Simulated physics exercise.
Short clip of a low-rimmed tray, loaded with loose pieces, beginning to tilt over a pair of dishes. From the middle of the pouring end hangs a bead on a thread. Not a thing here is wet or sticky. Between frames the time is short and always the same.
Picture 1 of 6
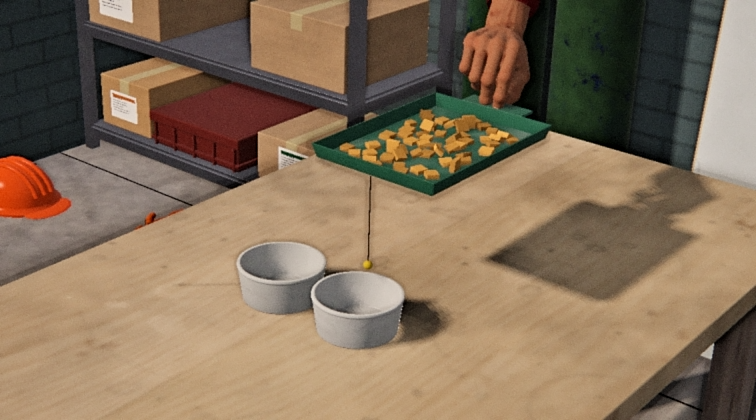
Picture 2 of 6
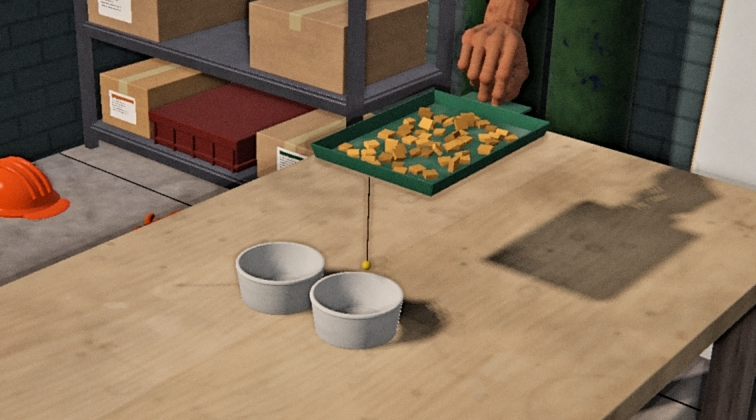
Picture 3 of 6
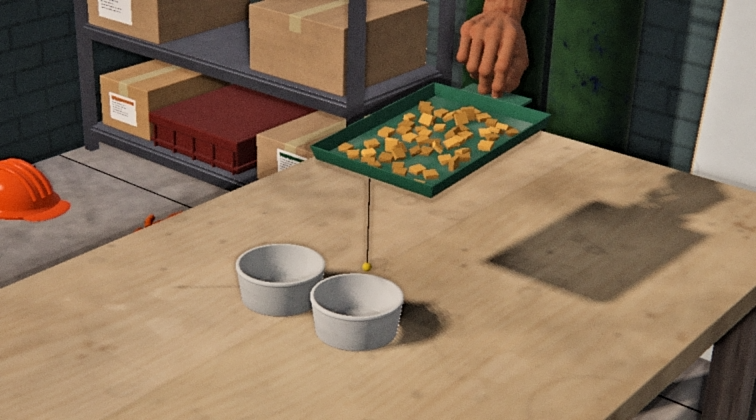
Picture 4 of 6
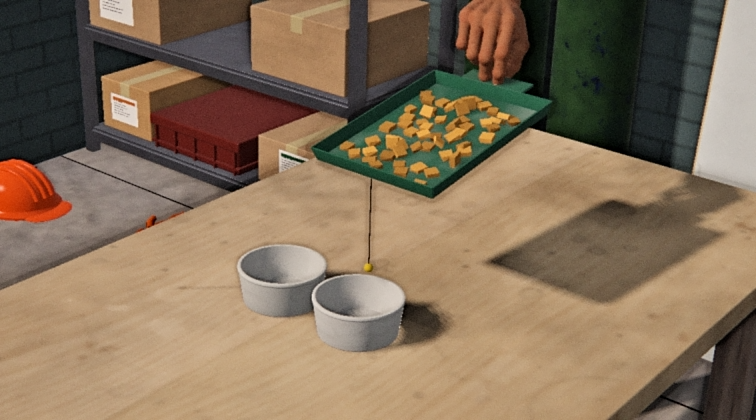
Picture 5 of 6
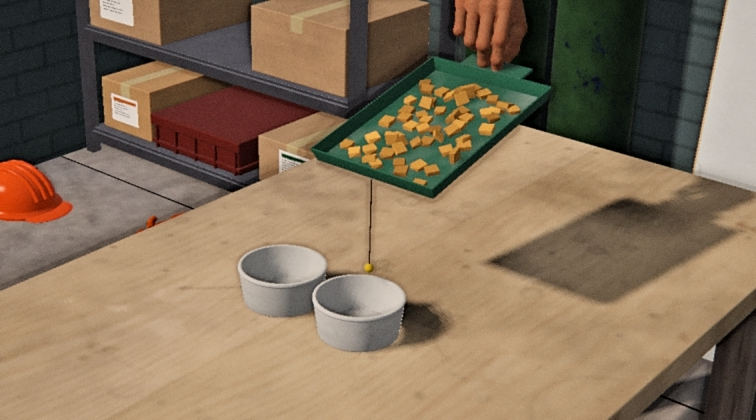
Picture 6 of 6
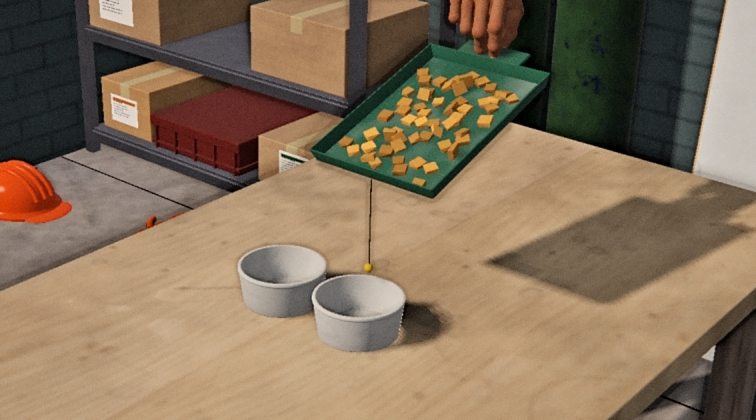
In a storage room, a hand held a green tray of small orange-brown squares above a wooden table with two white dishes, then gradually raised its far end, tilting the tray toward the viewer.
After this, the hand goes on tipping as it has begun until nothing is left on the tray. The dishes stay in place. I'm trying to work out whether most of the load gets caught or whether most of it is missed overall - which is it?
Most of what falls will go into the dishes.
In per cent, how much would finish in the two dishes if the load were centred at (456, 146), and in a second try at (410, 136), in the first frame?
First case: Close to 60 %; second case: Close to 70 %.
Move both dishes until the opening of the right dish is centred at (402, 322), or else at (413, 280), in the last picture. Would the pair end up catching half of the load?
The pair would catch the greater share the first time and the lesser share the second time.
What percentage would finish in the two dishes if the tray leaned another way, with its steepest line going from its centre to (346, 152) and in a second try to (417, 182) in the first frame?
In turn, 50 percent and then 30 percent.
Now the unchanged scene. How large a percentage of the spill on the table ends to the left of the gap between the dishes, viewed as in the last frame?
I'd put it at close to 40 per cent.
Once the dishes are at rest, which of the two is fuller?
More winds up in the rightward dish.
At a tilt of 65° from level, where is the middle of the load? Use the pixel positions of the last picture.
The load is centred about (378, 155).
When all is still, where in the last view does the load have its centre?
The centre comes to rest close to (340, 328).
Just after the last frame, tray tipped steeply; almost all on the tray; just a few in the air.
A moment on, tray tipped past a quarter turn; roughly half on the tray; roughly a quarter in the right dish; just a few in the left dish; about a tenth outside both; roughly a quarter in the air.
Further on, tray tipped past a quarter turn; roughly half in the right dish; about a tenth in the left dish; roughly a third outside both.
When it is over, tray tipped past a quarter turn; roughly half in the right dish; about a tenth in the left dish; roughly a third outside both.
